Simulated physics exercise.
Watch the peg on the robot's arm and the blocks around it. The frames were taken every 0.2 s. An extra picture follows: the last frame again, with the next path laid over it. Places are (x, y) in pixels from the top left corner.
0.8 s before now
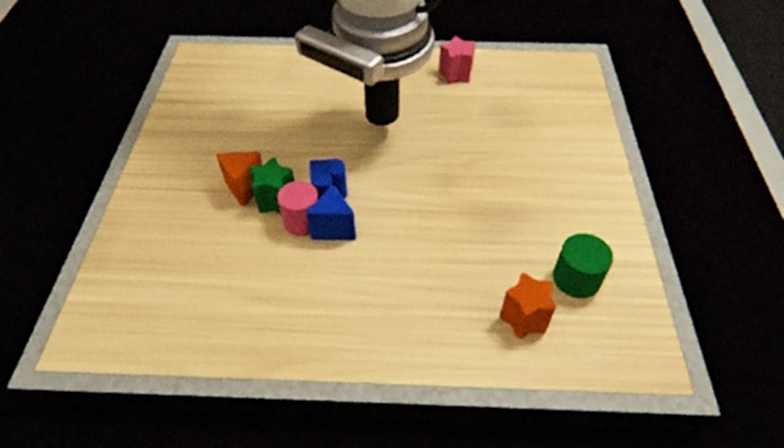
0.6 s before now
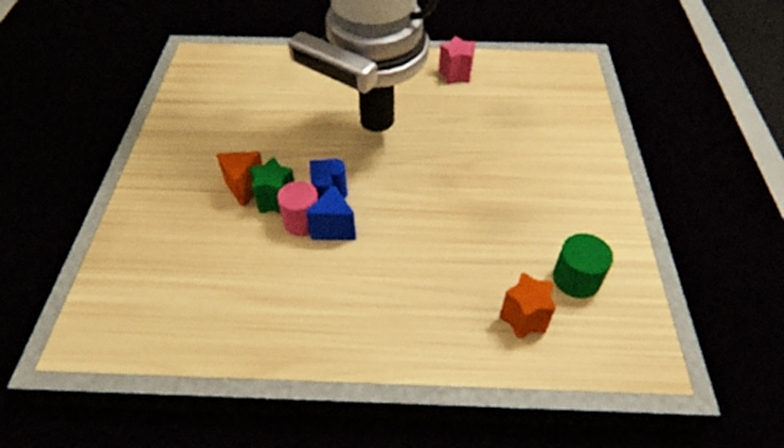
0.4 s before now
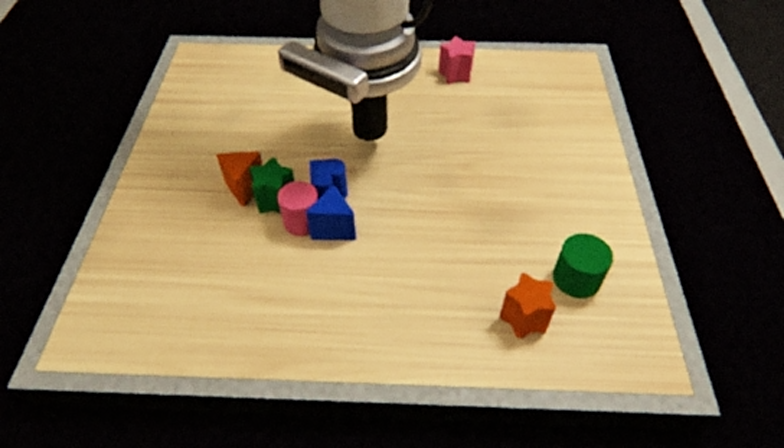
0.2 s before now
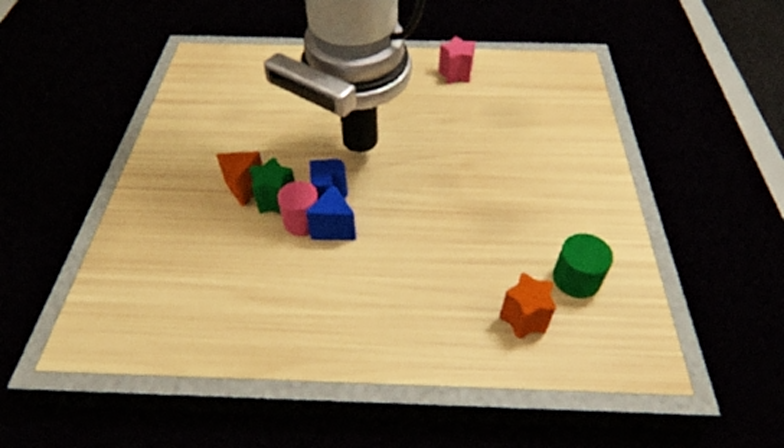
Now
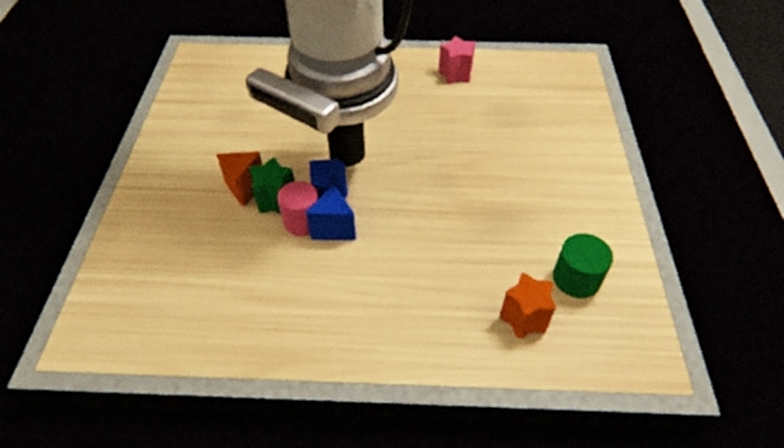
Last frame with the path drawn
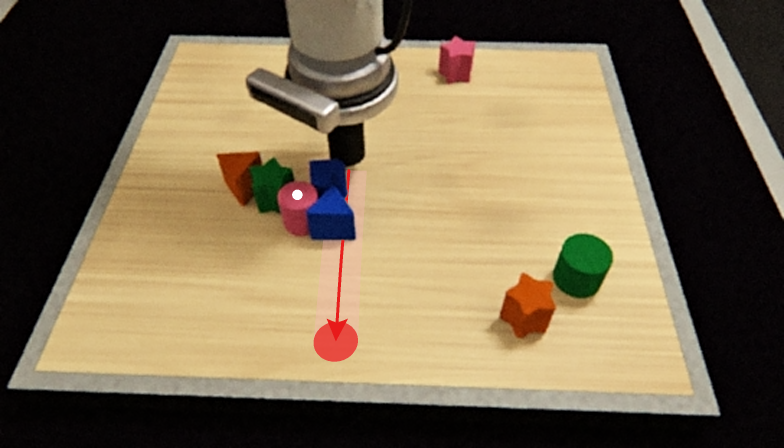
A robot arm with a dark peg moves slowly down and to the left over a pale wooden board with a grey border, seen from above at an angle. An orange block, green star, pink cylinder and two blue blocks cluster left of centre, with a pink star at the top and a green cylinder and orange star lower right. The peg nears the blue blocks while every block stays still.
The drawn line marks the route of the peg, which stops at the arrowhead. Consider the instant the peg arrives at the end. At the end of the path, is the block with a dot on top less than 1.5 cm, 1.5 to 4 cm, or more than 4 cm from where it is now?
Of the three bands, it's 1.5 to 4 cm.
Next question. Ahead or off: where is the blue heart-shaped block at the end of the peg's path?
Slid away.
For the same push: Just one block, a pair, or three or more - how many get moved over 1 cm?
My prediction: No fewer than three blocks.
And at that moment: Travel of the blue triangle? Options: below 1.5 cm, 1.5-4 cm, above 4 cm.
It shifts over 4 cm.
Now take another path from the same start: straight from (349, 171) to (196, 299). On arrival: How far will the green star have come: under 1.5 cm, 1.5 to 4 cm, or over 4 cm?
Between 1.5 and 4 cm.
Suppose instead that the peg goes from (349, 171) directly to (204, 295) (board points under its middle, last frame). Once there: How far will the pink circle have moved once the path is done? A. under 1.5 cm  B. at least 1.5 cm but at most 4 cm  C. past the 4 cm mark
The answer is C.
The line goes from (349, 171) to (336, 341); the dot is on the pink circle.
On the path given first. One third of the way, peg (343, 204); pink circle (267, 208); blue heart-shaped block (306, 199), turned 90° clockwise; blue triangle (321, 226), turned 65° anticlockwise.
Two thirds of the way, peg (338, 262); pink circle (266, 208); blue heart-shaped block (305, 200), turned 95° clockwise; blue triangle (300, 260), turned 20° clockwise.
At the end, peg (334, 327); green star unmoved; pink circle (266, 208); blue heart-shaped block (305, 200), turned 95° clockwise; blue triangle (297, 263), turned 30° clockwise.
